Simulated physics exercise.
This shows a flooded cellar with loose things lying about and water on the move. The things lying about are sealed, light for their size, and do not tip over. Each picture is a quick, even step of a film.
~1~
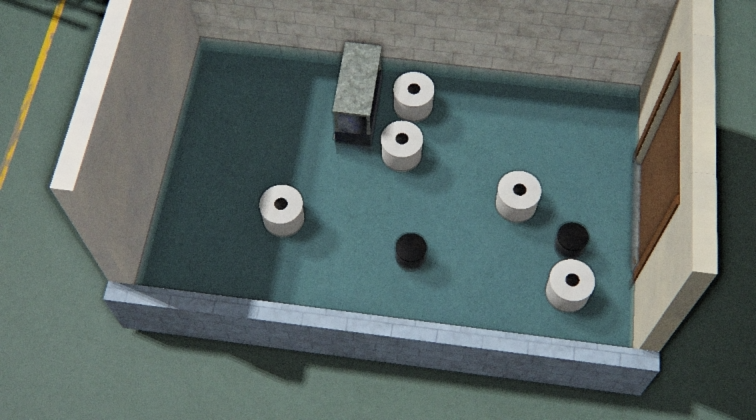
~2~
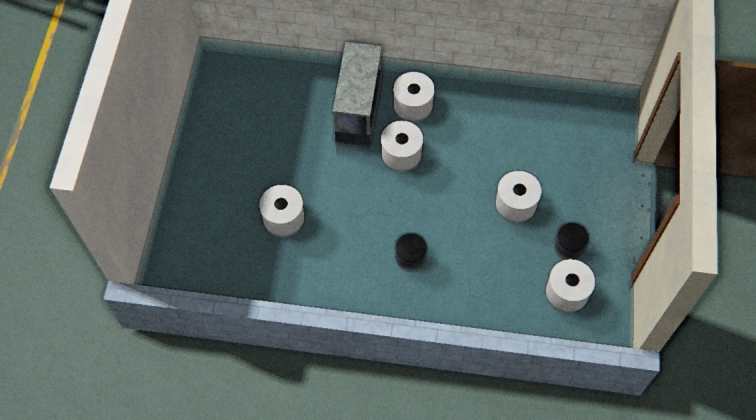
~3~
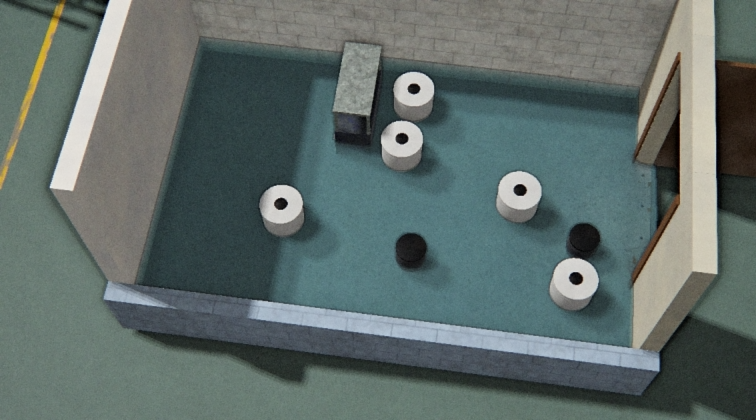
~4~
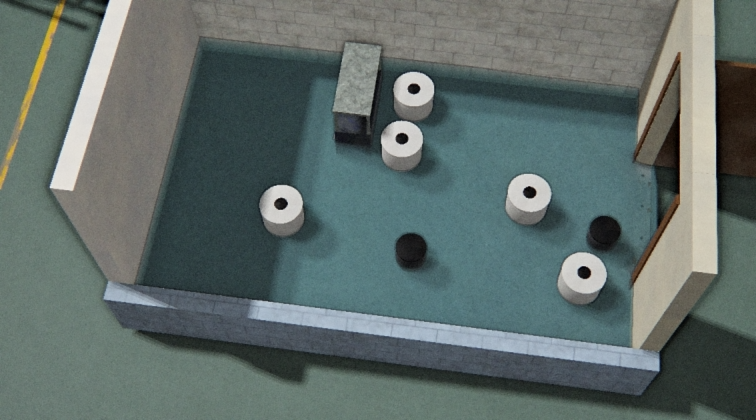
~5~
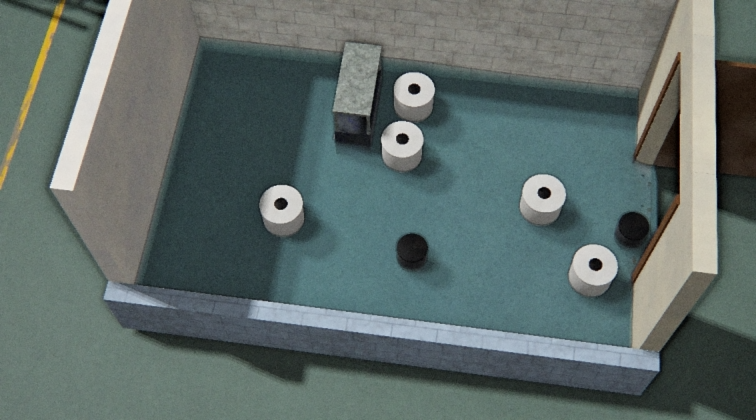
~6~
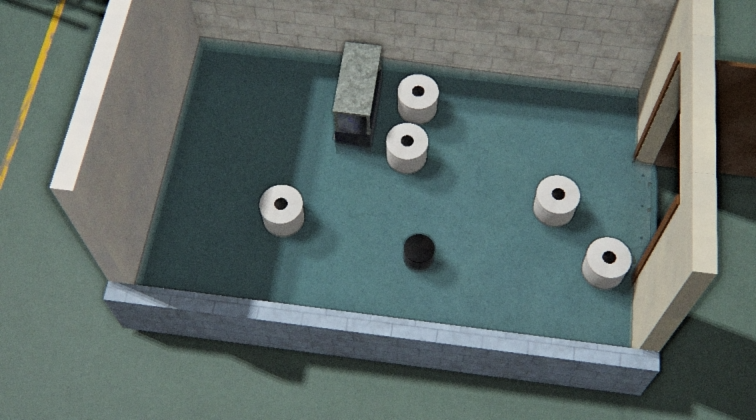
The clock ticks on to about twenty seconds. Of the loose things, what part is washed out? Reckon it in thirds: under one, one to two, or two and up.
The portion will probably reach two thirds or more.
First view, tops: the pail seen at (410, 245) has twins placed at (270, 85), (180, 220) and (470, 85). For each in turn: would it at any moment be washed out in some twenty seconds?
The first remains behind, the second remains behind, the third departs.
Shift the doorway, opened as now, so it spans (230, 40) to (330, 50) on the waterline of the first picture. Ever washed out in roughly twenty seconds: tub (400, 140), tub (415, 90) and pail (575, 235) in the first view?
Okay, one after another: Departs, then never departs, then never departs.
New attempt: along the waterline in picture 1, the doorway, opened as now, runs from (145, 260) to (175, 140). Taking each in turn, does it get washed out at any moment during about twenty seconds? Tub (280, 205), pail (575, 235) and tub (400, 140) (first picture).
Answer, item by item: Lost, not lost, lost.
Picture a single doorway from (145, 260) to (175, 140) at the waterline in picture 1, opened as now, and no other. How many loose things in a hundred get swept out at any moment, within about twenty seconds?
Share reached: 60 %.
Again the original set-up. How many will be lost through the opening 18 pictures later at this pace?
That comes to 4.
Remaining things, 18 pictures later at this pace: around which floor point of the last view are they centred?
I'd put it roughly at (497, 179).
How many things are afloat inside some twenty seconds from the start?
That comes out at 0.
A moment on, 3 of 7 are out; 4 afloat.
Next, 4 of 7 are out; 3 afloat.
Later, 6 of 7 are out; 1 afloat.
In the end, 7 of 7 are out; 0 afloat.
